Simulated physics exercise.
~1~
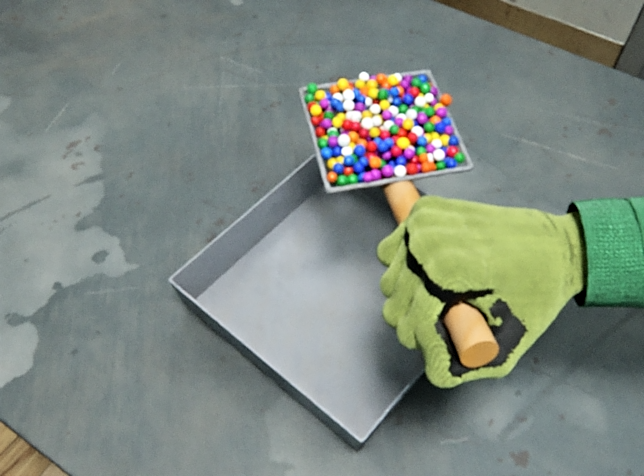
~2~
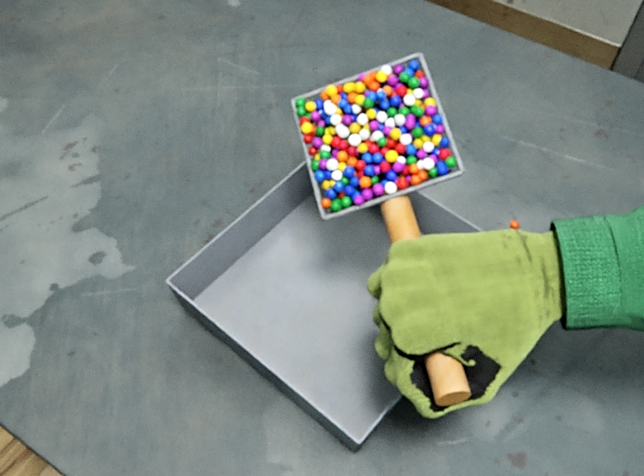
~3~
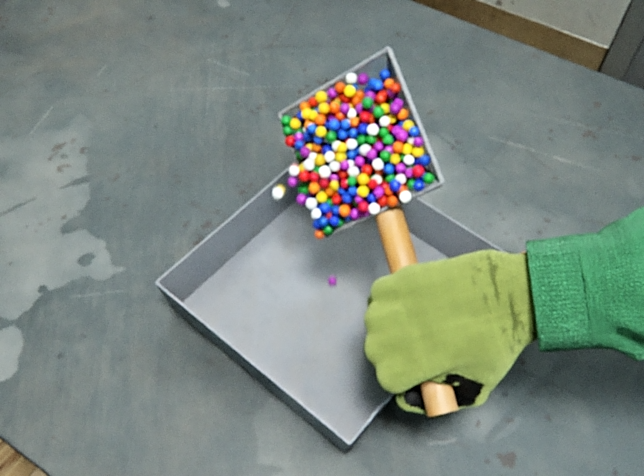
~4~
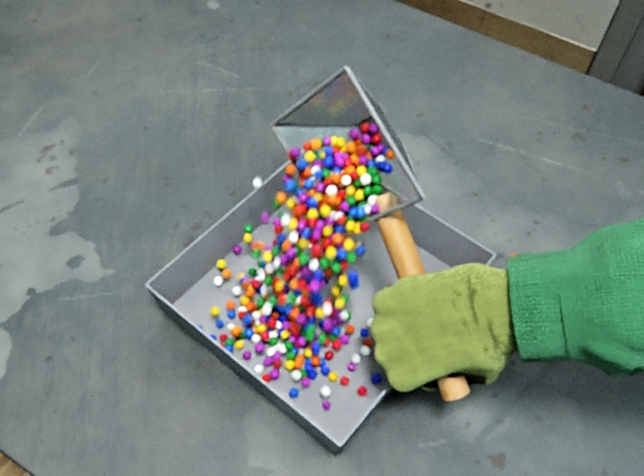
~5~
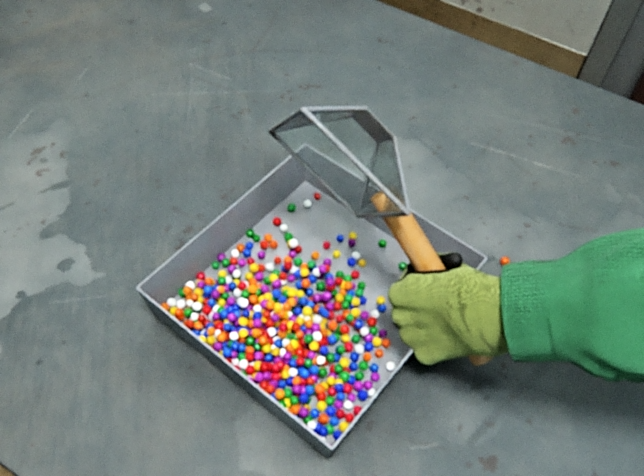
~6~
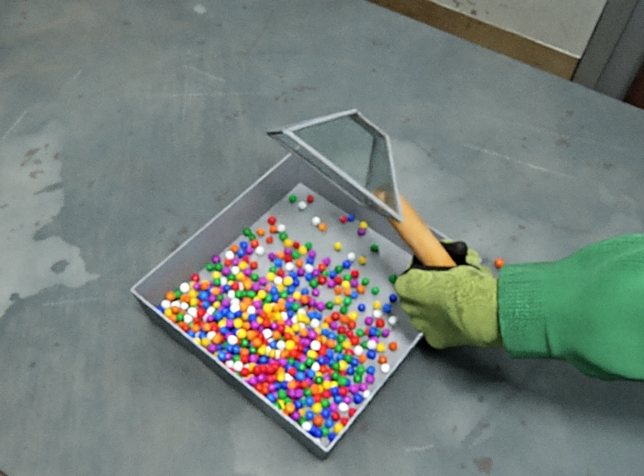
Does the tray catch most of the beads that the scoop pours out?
Yes, the tray catches a large share of the beads, which end up spread across its floor while the scoop is left empty.
